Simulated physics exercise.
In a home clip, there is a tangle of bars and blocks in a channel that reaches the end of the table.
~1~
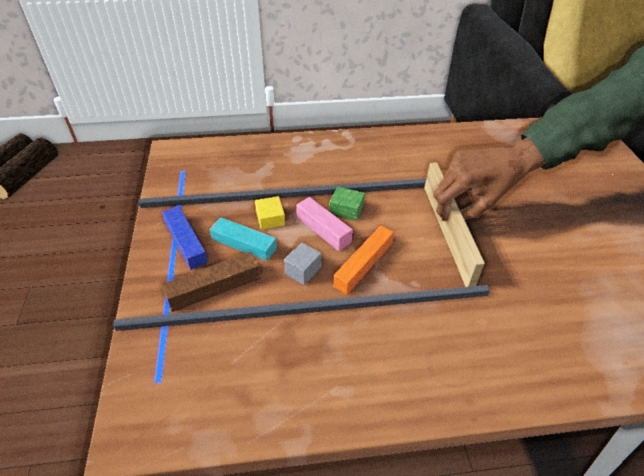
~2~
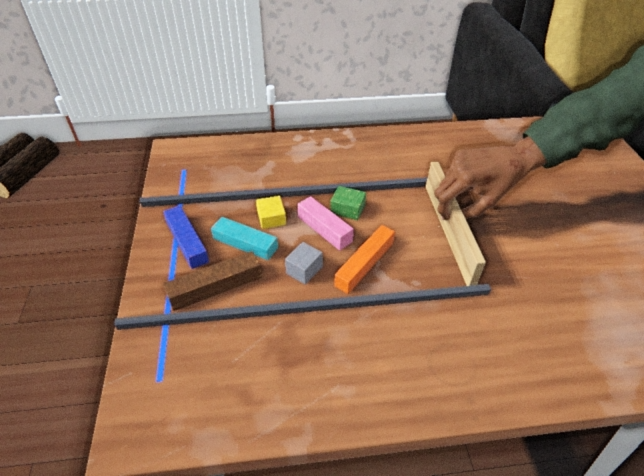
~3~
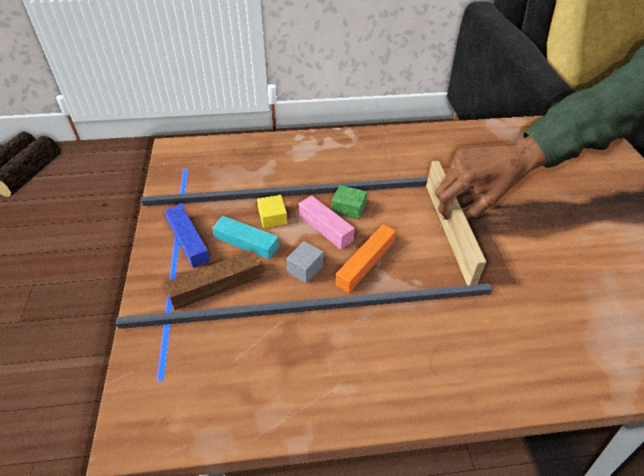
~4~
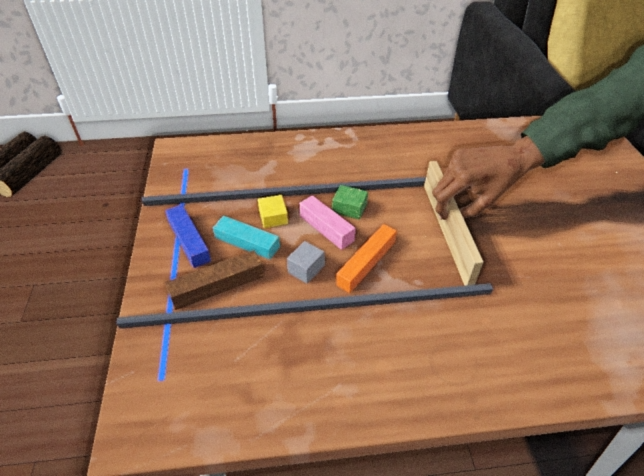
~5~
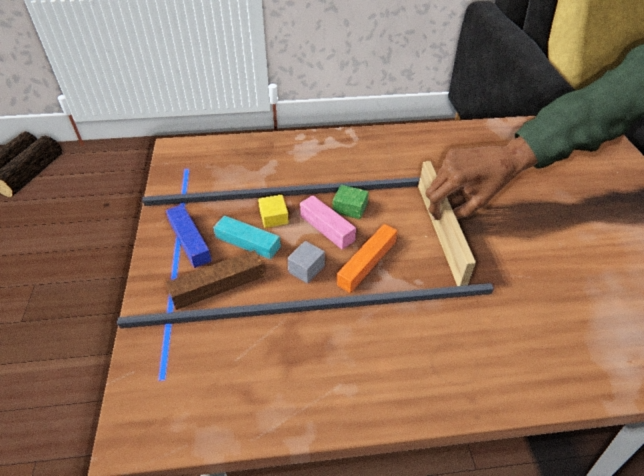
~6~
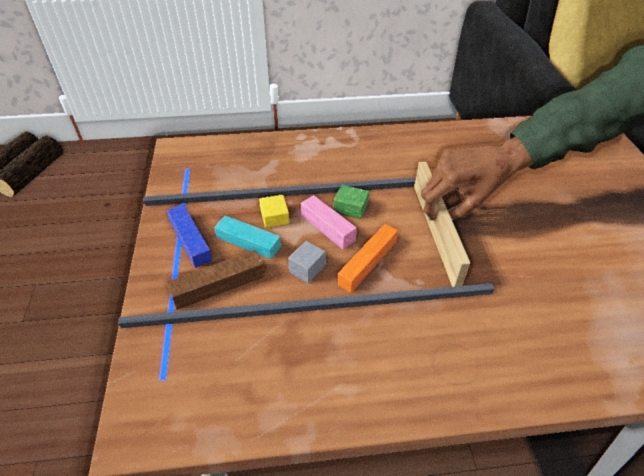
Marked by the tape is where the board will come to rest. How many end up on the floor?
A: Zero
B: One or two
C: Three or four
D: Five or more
Three or four (C).
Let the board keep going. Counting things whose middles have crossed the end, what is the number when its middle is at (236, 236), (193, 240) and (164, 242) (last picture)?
The numbers are 0, 3 and 5.
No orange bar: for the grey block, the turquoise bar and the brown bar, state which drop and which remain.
Final state: Grey block in place, turquoise bar in place, brown bar off.
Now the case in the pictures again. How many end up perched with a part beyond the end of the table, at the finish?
Result: 1.
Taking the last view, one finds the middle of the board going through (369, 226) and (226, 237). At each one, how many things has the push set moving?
I count 3 first and 8 after.
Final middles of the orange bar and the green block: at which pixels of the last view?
One is at about (164, 276), the other at about (165, 219).
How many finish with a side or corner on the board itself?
Count recorded: 2.
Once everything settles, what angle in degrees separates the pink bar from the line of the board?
I'd estimate about 20 degrees.
Soon after, none off yet; blue bar at rest near (189, 235); brown bar at rest near (217, 279); turquoise bar at rest near (248, 237).
After that, none off yet; blue bar displaced a little near (160, 240); brown bar displaced a little near (172, 292); turquoise bar displaced about its own width near (200, 250).
In the end, the number that fall off is three or four; gone, yellow block, turquoise bar, brown bar and blue bar.
